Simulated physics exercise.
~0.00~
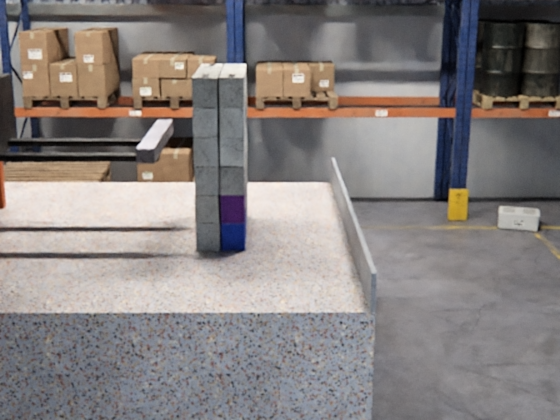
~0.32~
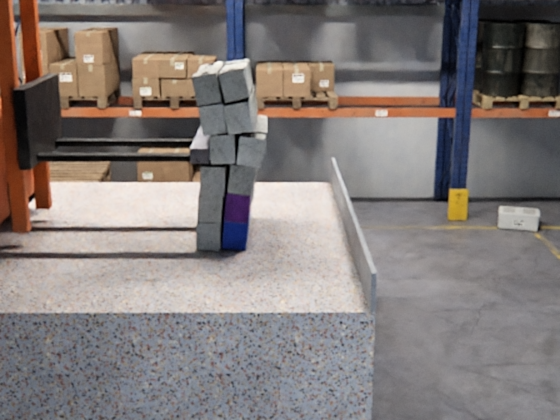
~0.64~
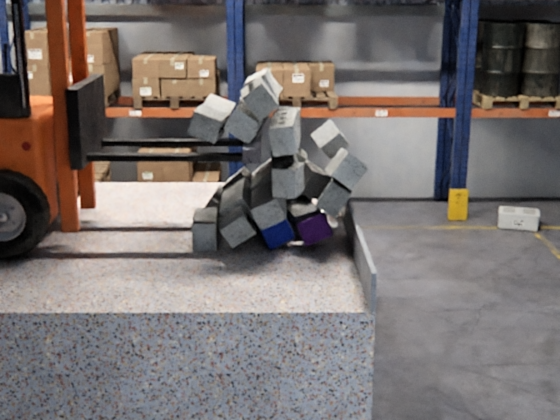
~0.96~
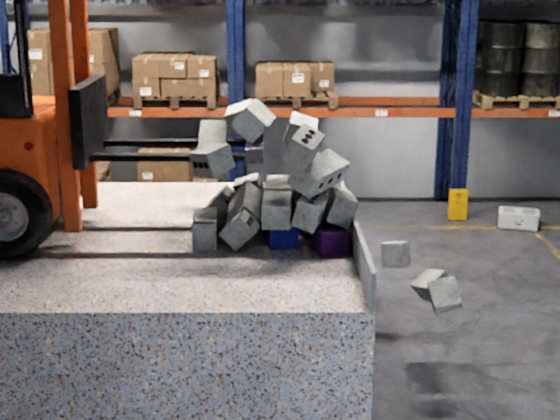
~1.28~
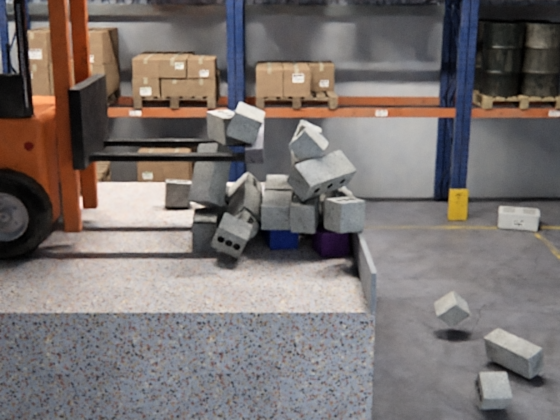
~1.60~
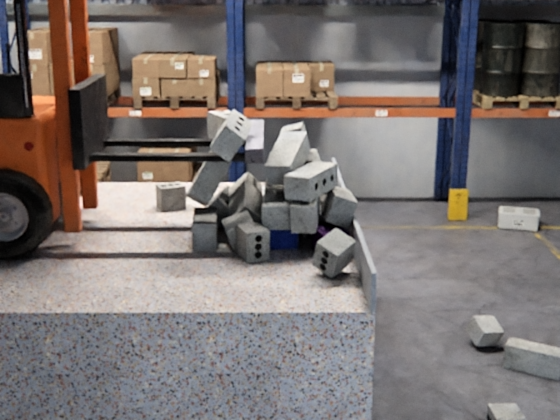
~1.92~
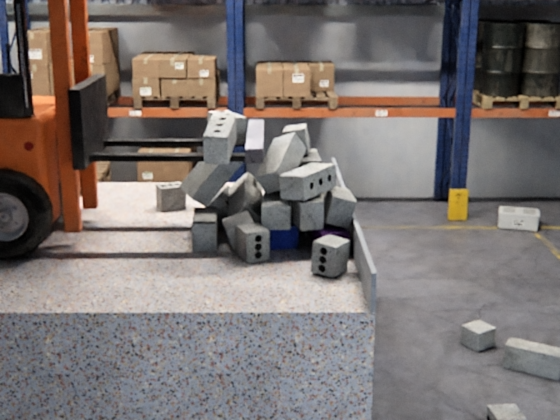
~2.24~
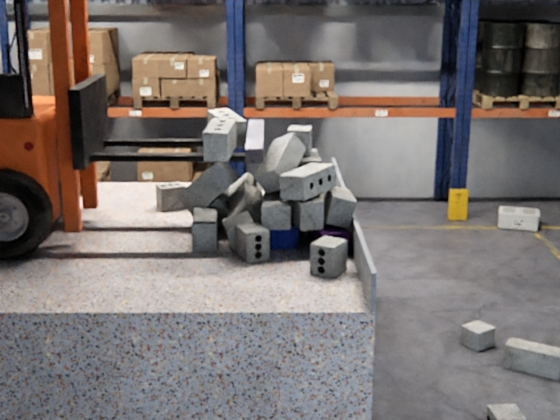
An orange forklift's beam topples a stack of gray blocks, and three fall off the platform.
